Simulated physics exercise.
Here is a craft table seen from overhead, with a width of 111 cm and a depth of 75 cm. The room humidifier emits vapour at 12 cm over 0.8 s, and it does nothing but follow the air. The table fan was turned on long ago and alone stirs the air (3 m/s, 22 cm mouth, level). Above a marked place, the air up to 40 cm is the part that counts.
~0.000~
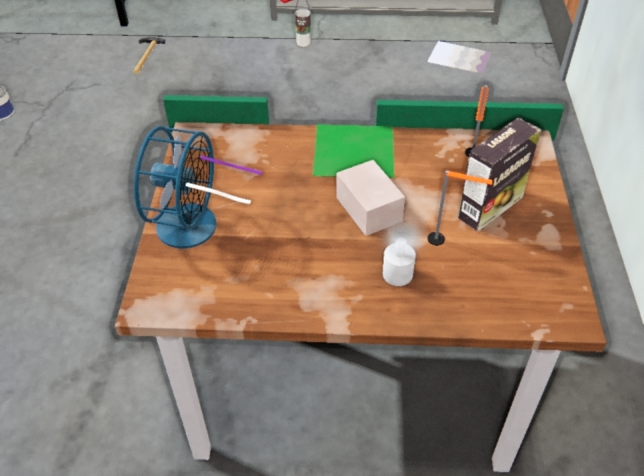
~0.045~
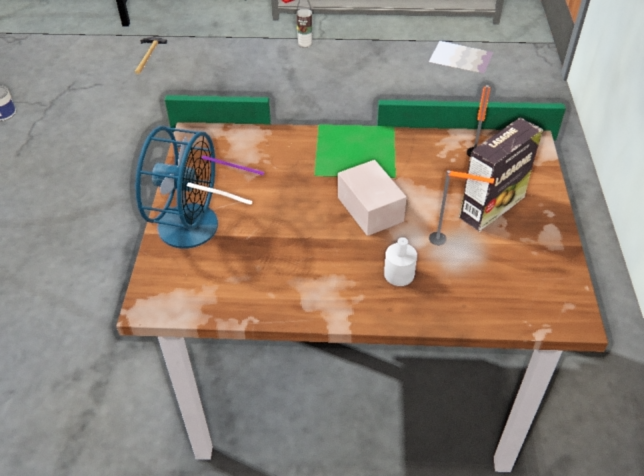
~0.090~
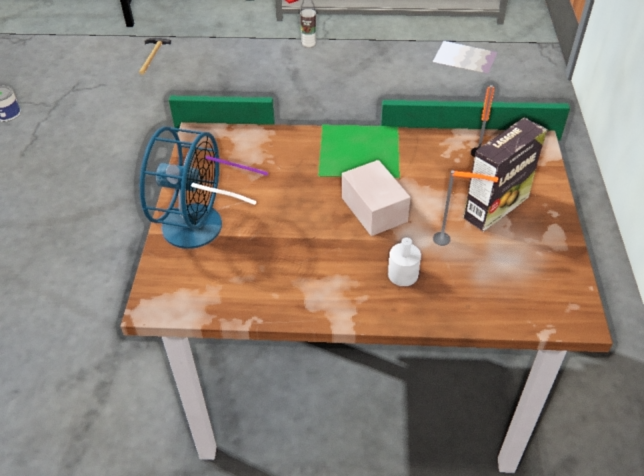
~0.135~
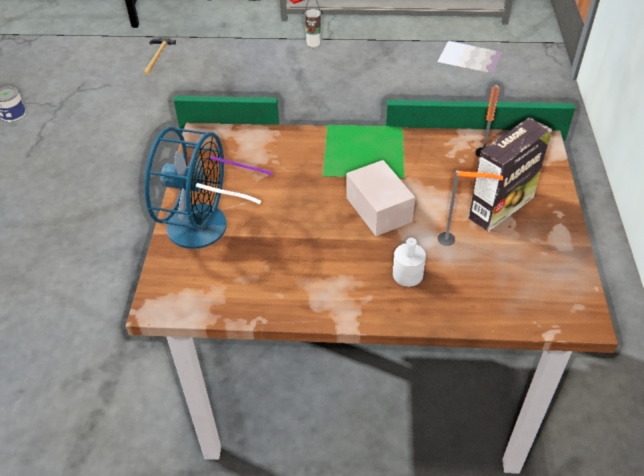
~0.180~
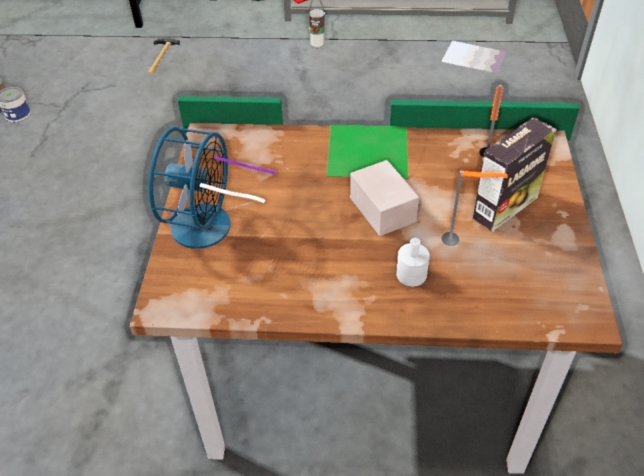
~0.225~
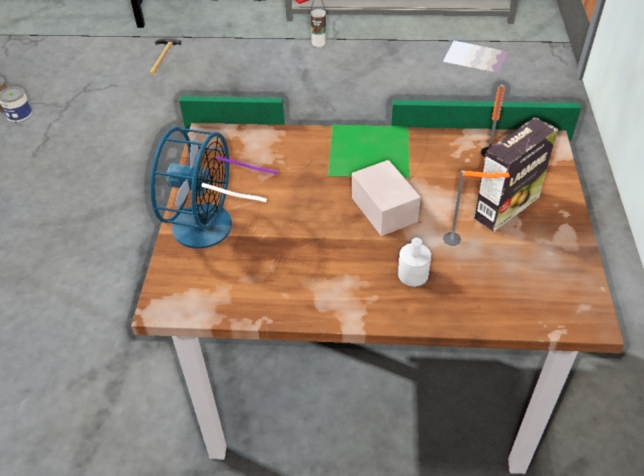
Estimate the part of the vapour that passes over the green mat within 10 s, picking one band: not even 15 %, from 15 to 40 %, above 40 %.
I would say under 15 %.
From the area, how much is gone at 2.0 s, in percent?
Around 100 percent, I'd say.
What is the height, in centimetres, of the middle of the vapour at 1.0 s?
8 cm.
By 1.0 s, 85 % is gone from the area; 0 % has passed over the green mat.
By 2.0 s, 99 % is gone from the area; 0 % has passed over the green mat.
By 4.0 s, 100 % is gone from the area; 0 % has passed over the green mat.
By 10.0 s, 100 % is gone from the area; 0 % has passed over the green mat.
